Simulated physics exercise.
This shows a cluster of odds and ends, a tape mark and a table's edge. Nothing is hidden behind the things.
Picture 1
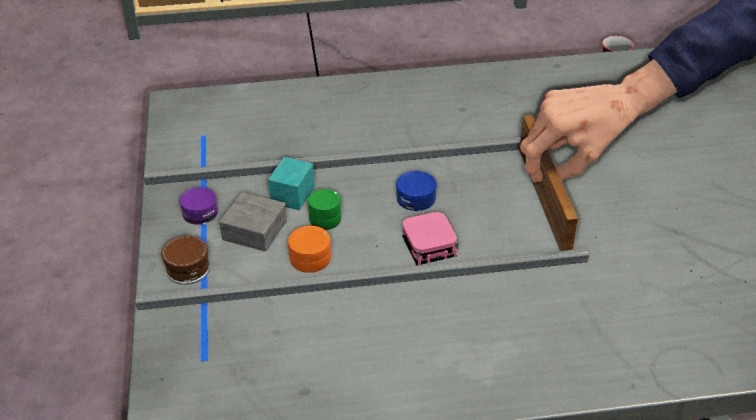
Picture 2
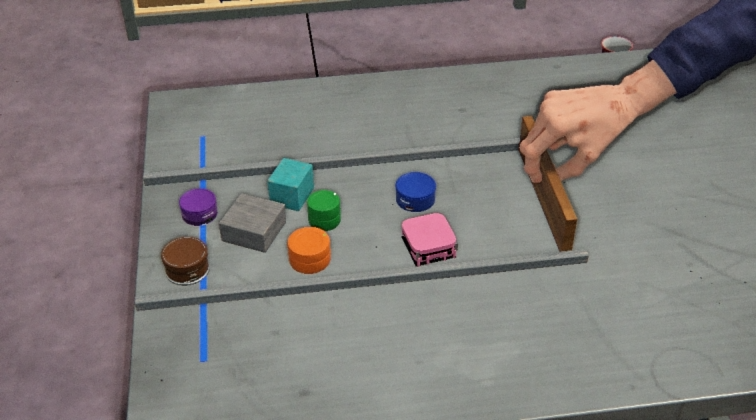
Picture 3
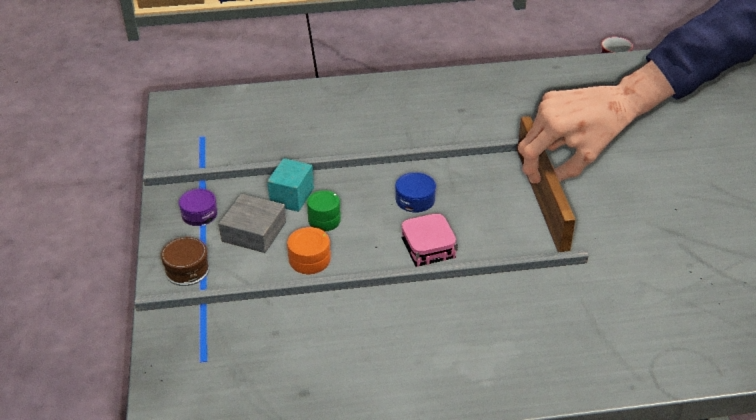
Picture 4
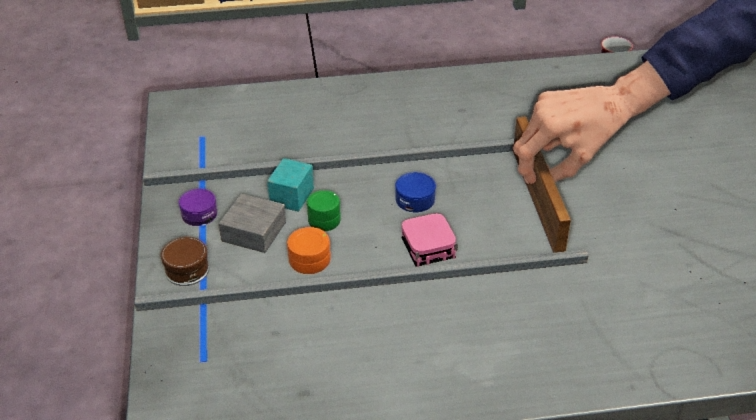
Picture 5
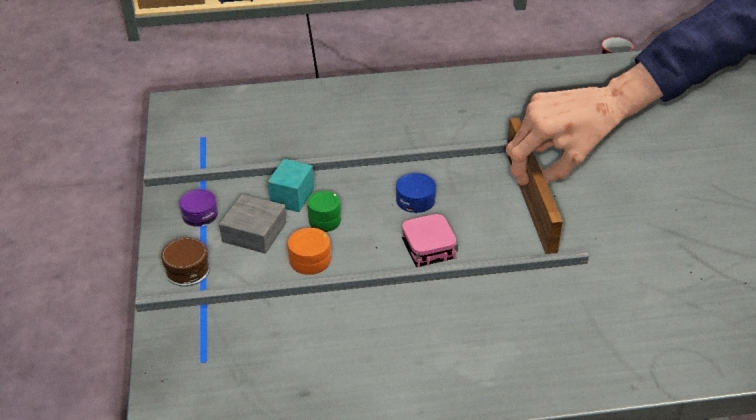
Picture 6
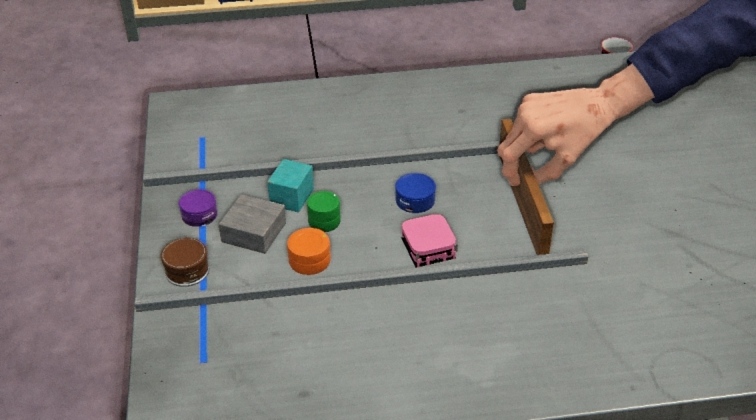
A hand slides a wooden board slightly left between two rails on a grey table, while the scattered tubs and blocks stay still.
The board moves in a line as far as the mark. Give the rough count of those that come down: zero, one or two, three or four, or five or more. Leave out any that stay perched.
In the end the number that fall off is one or two.
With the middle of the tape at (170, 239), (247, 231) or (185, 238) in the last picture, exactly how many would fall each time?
It would be 4, 0 and 4.
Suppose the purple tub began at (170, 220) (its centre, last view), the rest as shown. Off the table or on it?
The purple tub falls.
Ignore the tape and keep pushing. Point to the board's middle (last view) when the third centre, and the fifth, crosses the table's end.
Its middle is around (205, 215) and later (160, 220).
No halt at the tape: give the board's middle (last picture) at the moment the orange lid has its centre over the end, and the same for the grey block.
At (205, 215) for the orange lid; at (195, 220) for the grey block.
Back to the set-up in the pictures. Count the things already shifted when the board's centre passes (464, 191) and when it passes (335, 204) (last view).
At the one place 0, at the other 5.
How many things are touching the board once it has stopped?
That makes 4.
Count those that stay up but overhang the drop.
That would be 3.
Early on, none off yet; brown tin at rest near (186, 262); purple tub at rest near (198, 208); grey block at rest near (253, 223).
A while later, none off yet; brown tin at rest near (186, 262); purple tub at rest near (198, 208); grey block moving near (243, 223).
Finally, the number that fall off is one or two; lost, brown tin.
